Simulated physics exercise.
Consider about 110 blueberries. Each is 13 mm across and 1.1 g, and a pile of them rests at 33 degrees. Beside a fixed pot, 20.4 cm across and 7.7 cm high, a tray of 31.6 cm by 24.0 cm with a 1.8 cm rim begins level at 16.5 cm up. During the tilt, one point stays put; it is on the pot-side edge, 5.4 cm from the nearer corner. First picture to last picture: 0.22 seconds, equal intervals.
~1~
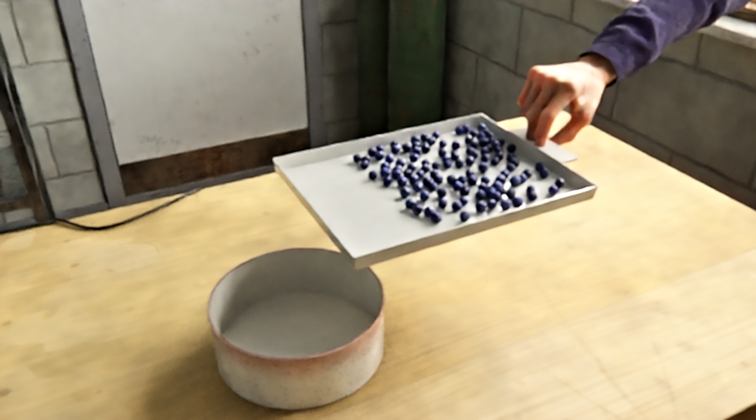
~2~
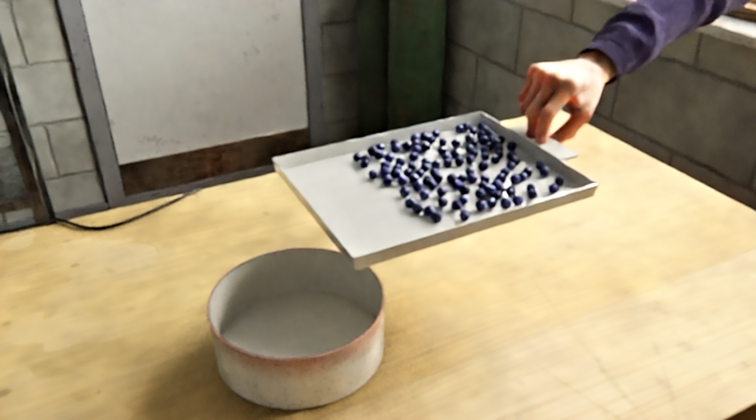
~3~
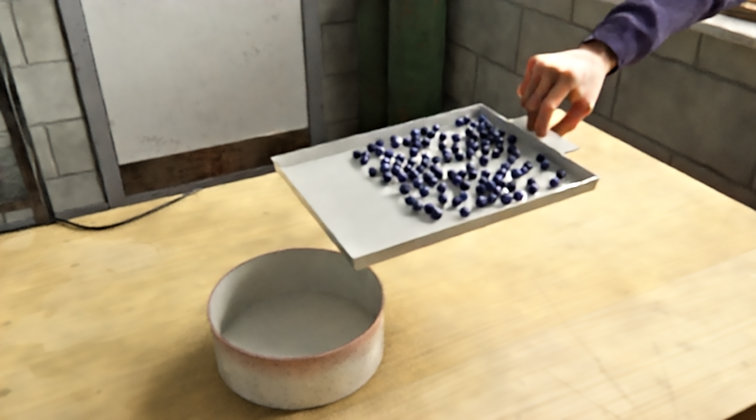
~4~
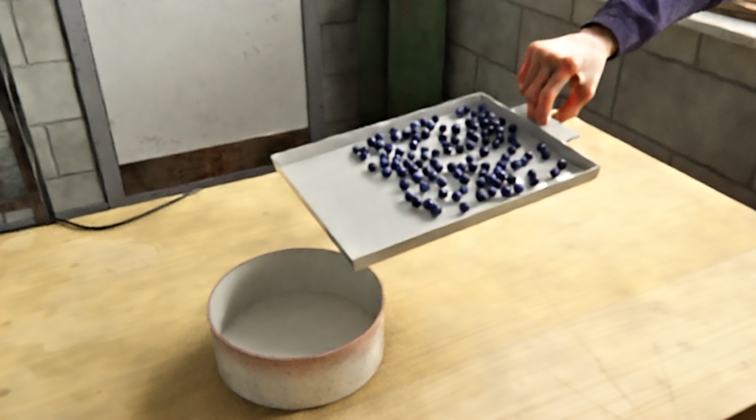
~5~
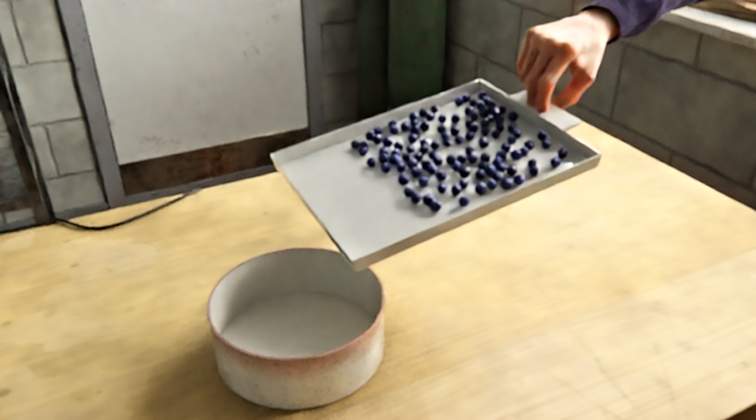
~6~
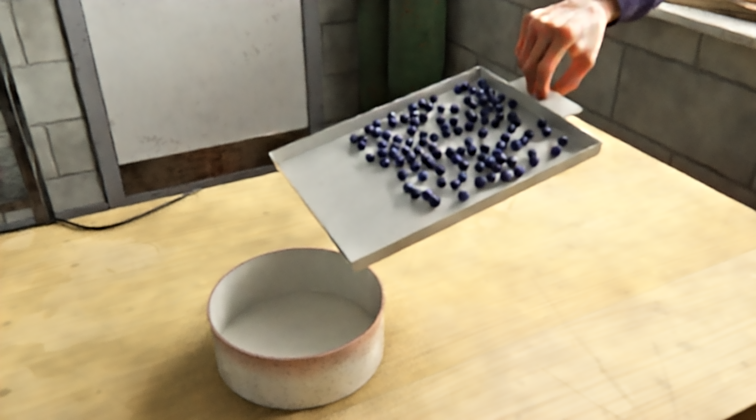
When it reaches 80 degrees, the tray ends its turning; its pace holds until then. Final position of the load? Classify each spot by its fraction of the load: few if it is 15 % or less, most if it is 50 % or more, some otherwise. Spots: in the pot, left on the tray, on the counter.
Pot: Some. Left on the tray: Most. Counter: Few.
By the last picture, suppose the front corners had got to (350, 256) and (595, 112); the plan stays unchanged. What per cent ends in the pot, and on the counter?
Pot 35 % / counter 10 %.
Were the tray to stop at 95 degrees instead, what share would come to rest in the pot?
Estimate: Roughly 95 percent.
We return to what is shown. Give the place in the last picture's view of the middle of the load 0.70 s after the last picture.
Load centre est.: (322, 216) px.
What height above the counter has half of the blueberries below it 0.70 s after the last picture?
Height: Around 20 cm.
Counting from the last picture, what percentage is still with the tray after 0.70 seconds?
Roughly 80 per cent.
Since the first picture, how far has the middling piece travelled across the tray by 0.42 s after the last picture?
It has moved some 13 cm from its start.
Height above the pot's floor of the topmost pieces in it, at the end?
It reaches roughly 1.5 cm.
Then, 0.42 s after the last picture, tilt 45 degrees; the tray holds 100 %, the pot 0 %.
Then, 0.70 s after the last picture, tilt 66 degrees; the tray holds 80 %, the pot 5 %.
Then, 1.09 s after the last picture, tilt 80 degrees; the tray holds 70 %, the pot 25 %.
In the end, pot 25 %, tray 70 %, counter 5 %.
